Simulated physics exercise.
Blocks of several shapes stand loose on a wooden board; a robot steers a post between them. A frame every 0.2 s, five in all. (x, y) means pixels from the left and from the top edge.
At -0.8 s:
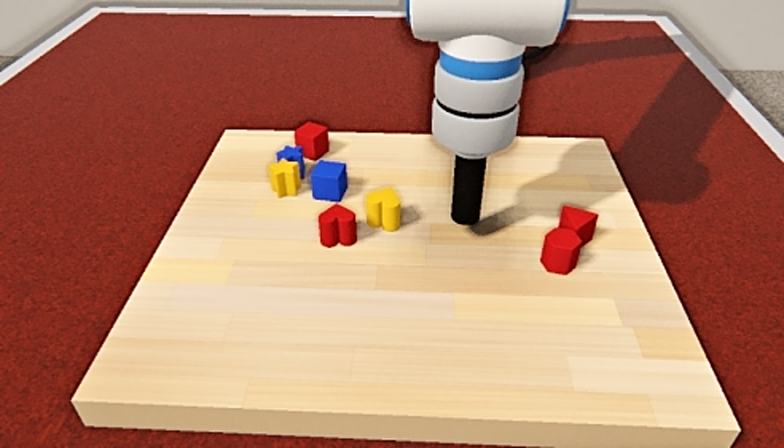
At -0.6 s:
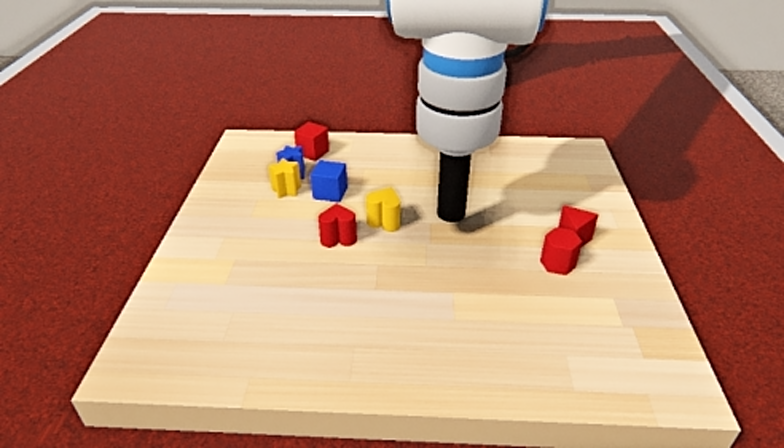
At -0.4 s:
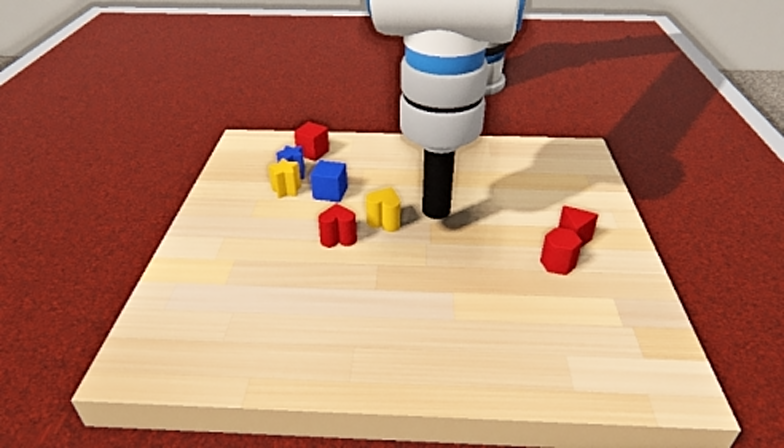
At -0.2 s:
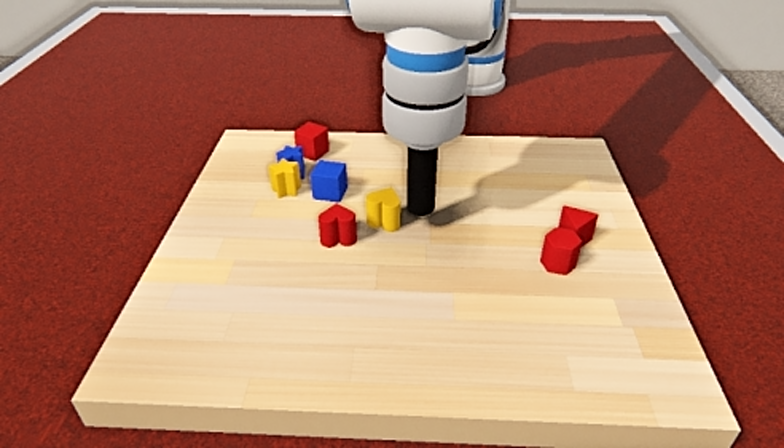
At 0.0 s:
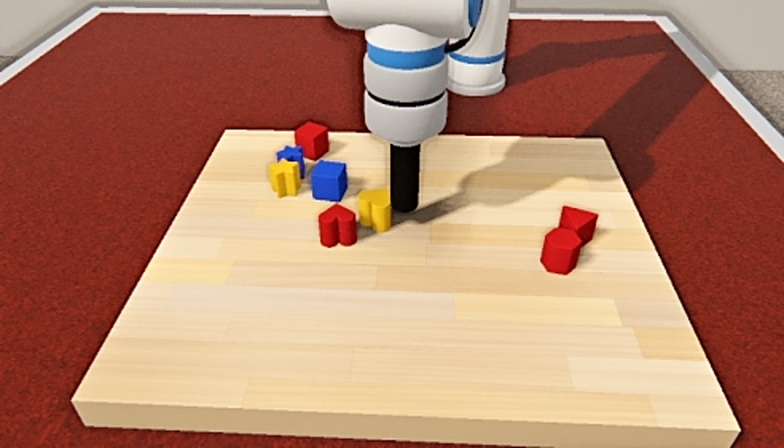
A robot arm slid its black post leftward across the wooden board, past open space between the scattered red, blue and yellow blocks, then nudged the yellow heart block slightly left.
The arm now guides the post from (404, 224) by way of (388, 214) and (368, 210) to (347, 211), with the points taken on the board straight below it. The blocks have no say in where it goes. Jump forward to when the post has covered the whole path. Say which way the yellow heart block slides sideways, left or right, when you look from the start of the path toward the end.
Heads left.
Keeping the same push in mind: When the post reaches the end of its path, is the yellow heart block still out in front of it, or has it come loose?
By then it is in front of the post.
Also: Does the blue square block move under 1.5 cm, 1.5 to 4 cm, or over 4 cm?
The under 1.5 cm band.
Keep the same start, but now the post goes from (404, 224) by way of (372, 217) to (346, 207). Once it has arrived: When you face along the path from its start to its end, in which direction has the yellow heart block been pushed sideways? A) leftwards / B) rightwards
Option A.
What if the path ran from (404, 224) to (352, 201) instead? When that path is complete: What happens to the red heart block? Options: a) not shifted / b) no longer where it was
Letter a.
The first path, step by step. Halfway along, post at (378, 193); yellow heart block at (353, 193), turned 30° anticlockwise.
At the end, post at (346, 193); blue square block unmoved; yellow heart block at (325, 198), turned 60° anticlockwise.
